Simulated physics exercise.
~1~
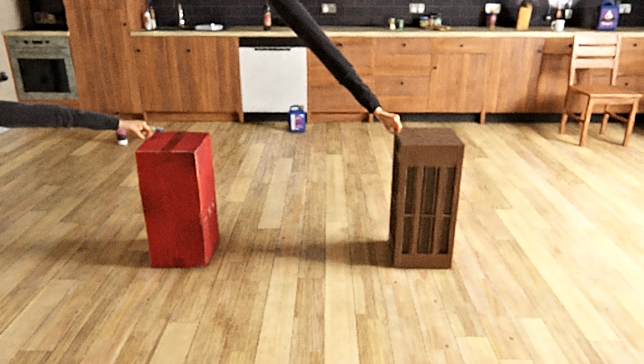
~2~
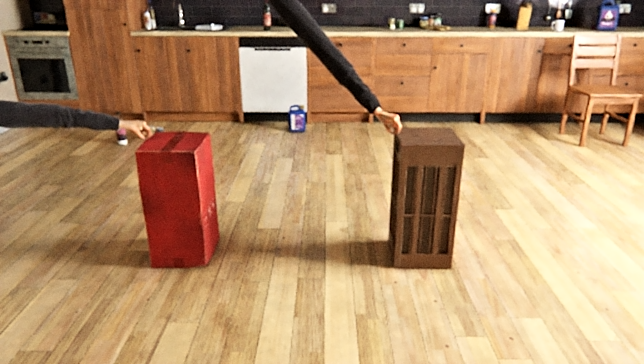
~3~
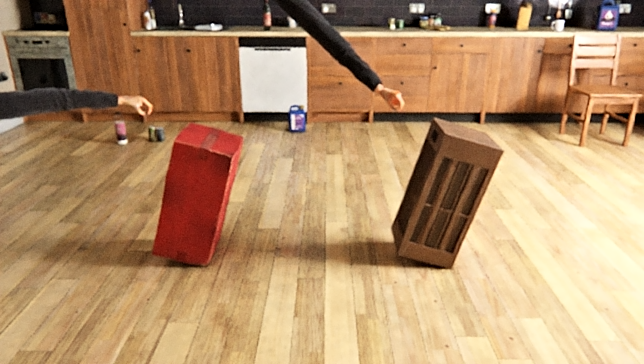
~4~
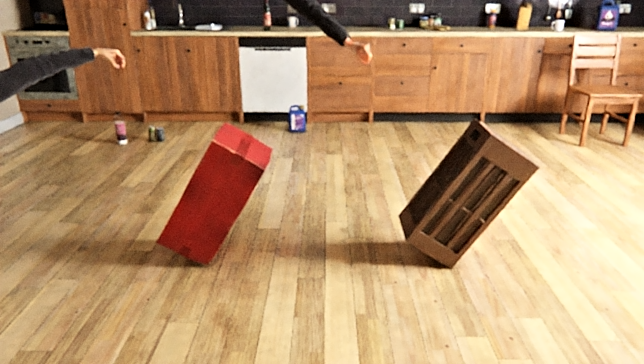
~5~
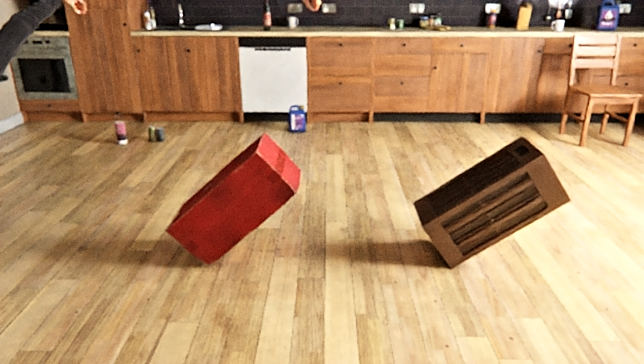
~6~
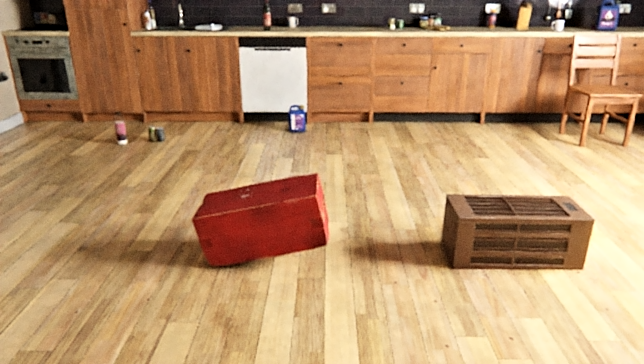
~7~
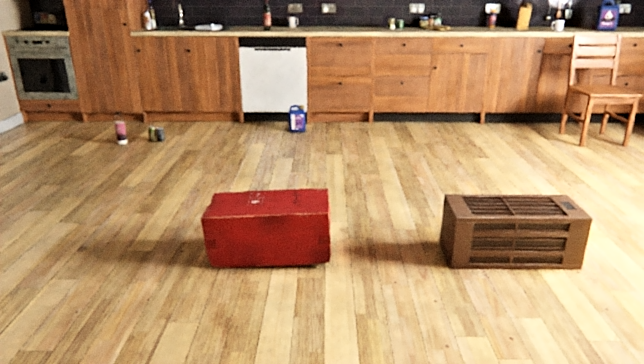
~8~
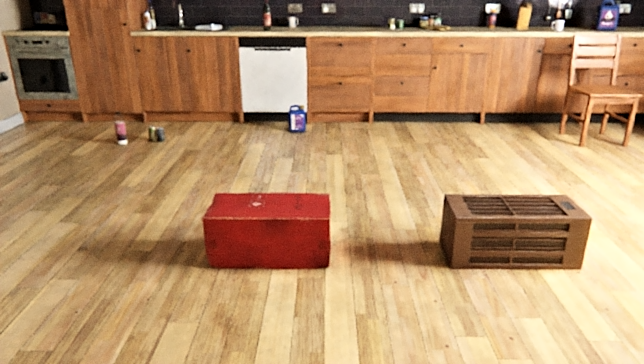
A red box and a brown crate standing on a wooden kitchen floor tipped over to the right after two hands pushed them near their tops and drew back, and both ended up lying still on their sides.
